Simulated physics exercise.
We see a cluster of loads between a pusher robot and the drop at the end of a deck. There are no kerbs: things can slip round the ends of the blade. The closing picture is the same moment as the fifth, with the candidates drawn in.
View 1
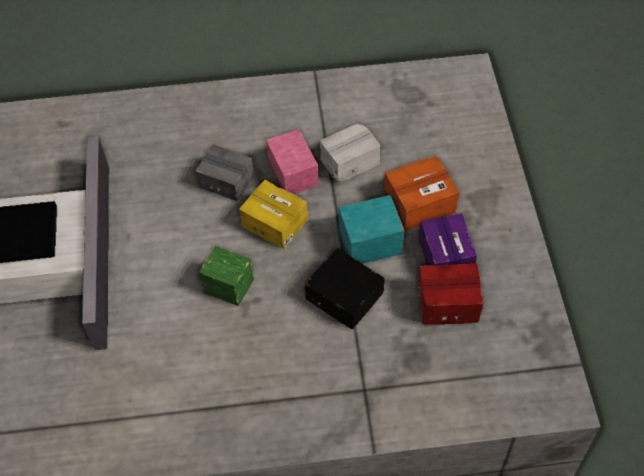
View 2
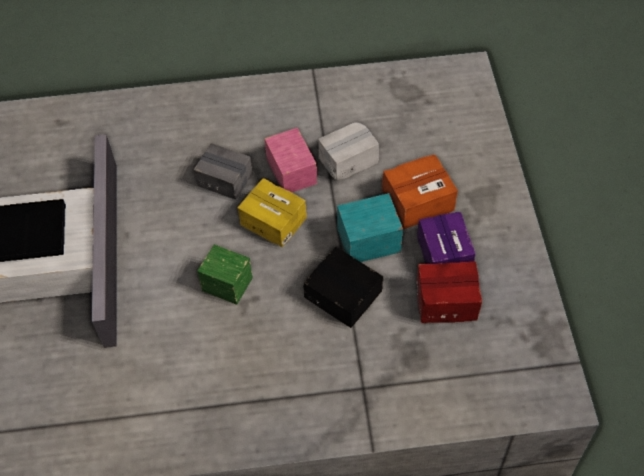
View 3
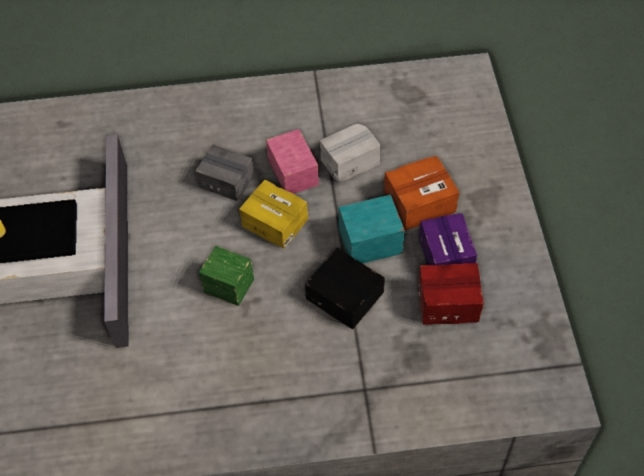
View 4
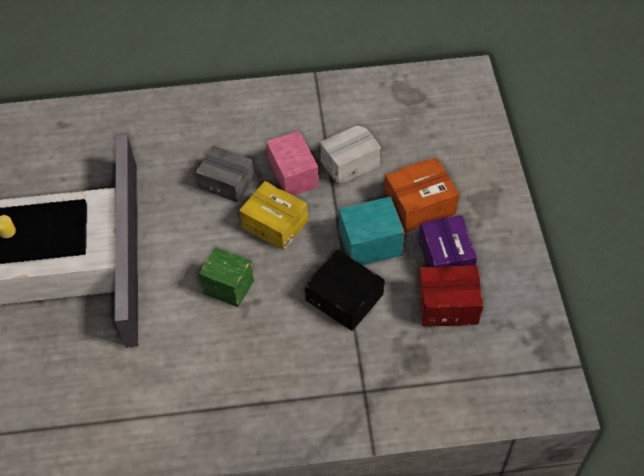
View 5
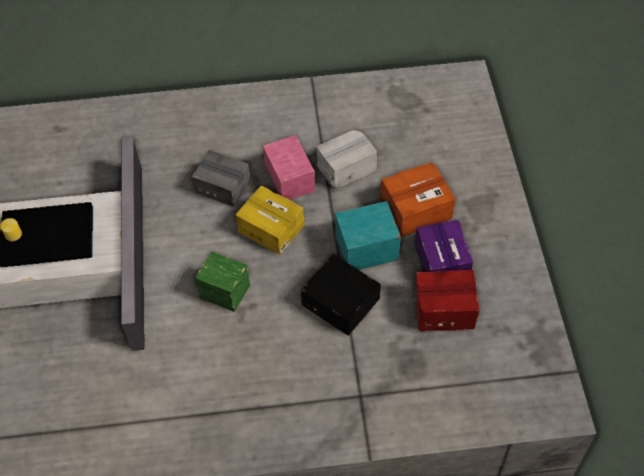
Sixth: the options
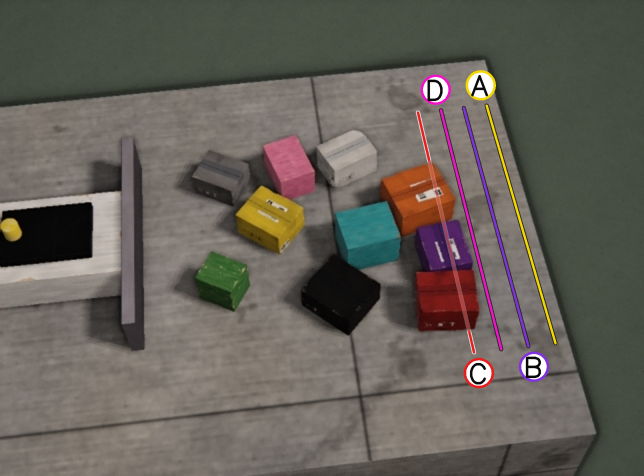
A flat pusher machine with a white body, black top and upright grey plate stands at the left of a grey slab deck, seen from above at an angle, with dark green ground beyond. Ten boxes sit clustered to its right: grey, pink and white behind, yellow, turquoise, orange and purple between, green, black and red nearer. The machine creeps right, a yellow knob coming into view on its top, while the boxes stay put and the view jitters slightly.
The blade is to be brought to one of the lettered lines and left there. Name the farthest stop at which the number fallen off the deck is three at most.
No farther than C.
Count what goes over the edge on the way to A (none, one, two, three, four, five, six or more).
In all, six or more.
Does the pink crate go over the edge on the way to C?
No.
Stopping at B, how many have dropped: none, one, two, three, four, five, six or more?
By then, six or more.
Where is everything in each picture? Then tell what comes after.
In the first frame, orange box (421, 192); grey parcel (225, 173); yellow parcel (275, 214).
In the second frame, robot (25, 230); purple box (446, 245).
In the third frame, robot (37, 230); green crate (227, 276).
In the fourth frame, robot (48, 229); turquoise crate (371, 232).
In the fifth frame, robot (54, 232); red box (446, 301); orange box (417, 198); grey parcel (222, 179).
On the marked copy, A at (518, 214); B at (493, 217); C at (444, 222); D at (468, 219).
Taking C. A third of the way, robot (170, 220); grey parcel (268, 164); white parcel (353, 158).
Two thirds of the way, robot (285, 208); purple box (485, 251); white parcel (454, 145).
When it is over, robot (371, 199); purple box over the edge; white parcel over the edge; three fallen.
As for the rest, A drops ten; B drops six; D drops six.
